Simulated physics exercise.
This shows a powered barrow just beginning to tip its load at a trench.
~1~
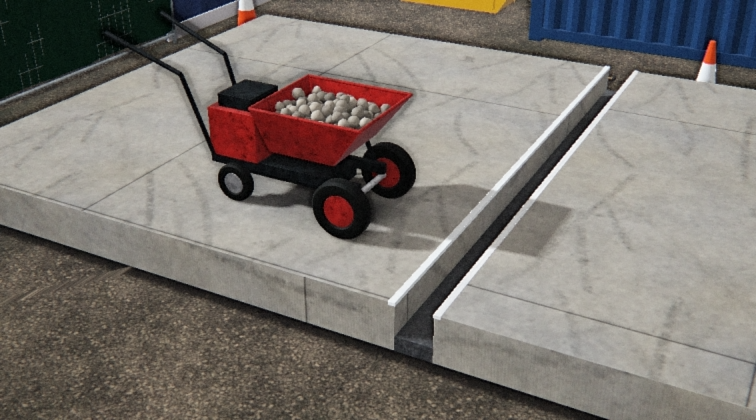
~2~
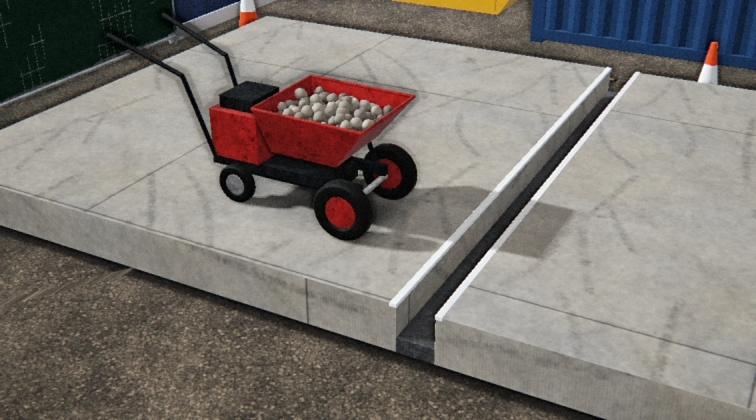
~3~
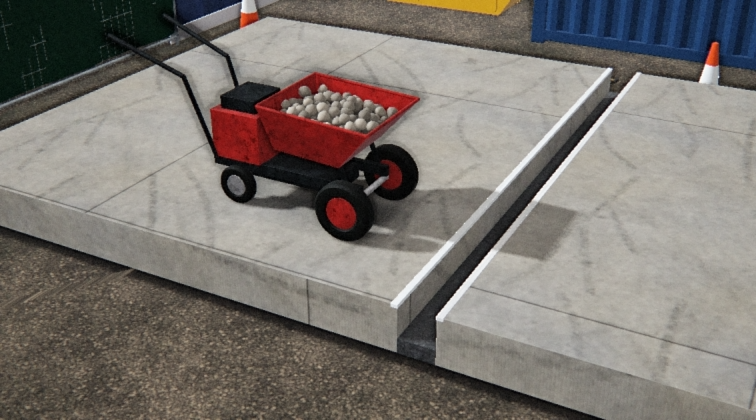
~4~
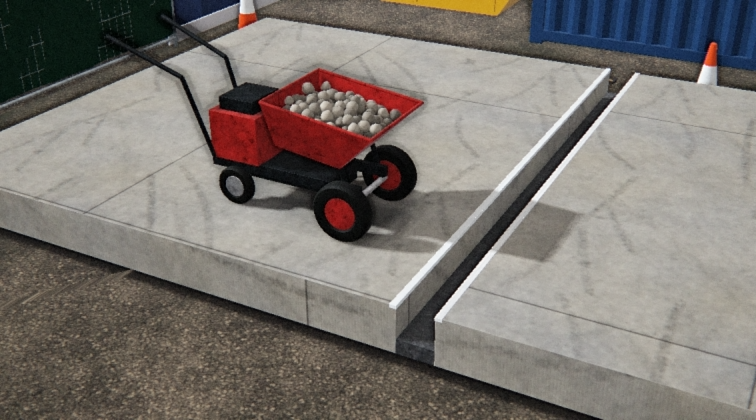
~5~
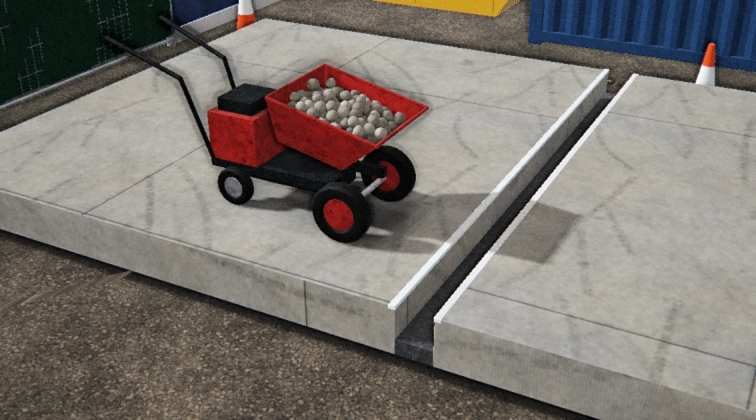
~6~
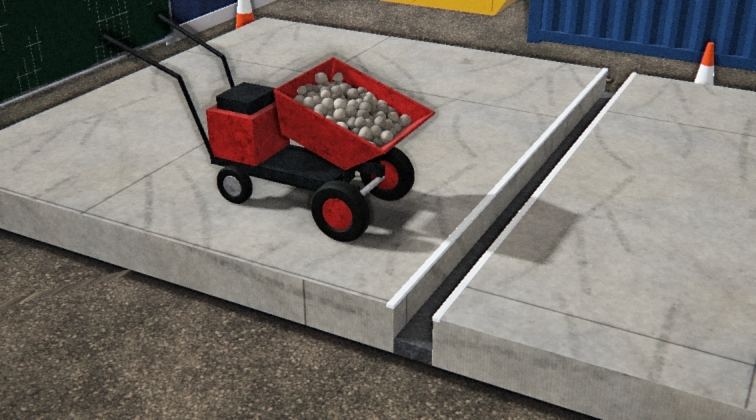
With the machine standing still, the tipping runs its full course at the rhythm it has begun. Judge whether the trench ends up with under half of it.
The greater part of the load will drop inside the trench.
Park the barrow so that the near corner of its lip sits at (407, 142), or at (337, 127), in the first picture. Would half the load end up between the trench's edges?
The lesser portion first, the greater portion second.
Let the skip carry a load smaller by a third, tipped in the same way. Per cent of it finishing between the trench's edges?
About 100 per cent.
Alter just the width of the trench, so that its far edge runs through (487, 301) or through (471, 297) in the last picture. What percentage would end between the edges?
The first try comes to close to 100 per cent, the next to 100 per cent.
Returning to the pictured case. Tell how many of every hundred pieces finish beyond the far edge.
I'd say around 15 per cent of the load.
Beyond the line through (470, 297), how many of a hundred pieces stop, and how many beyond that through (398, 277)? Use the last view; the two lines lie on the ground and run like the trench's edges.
In order: 10 percent, then 100 percent.
Soon after the last picture, skip tipped steeply; all in the skip.
A little later, skip tipped right over; about two thirds in the skip; a stray few short of the trench; about a quarter in or heaped over the trench; a stray few beyond it; a small part falling.
Later still, skip tipped right over; a stray few in the skip; a stray few short of the trench; most in or heaped over the trench; a small part beyond it.
By the end, skip tipped right over; a stray few short of the trench; most in or heaped over the trench; a small part beyond it.
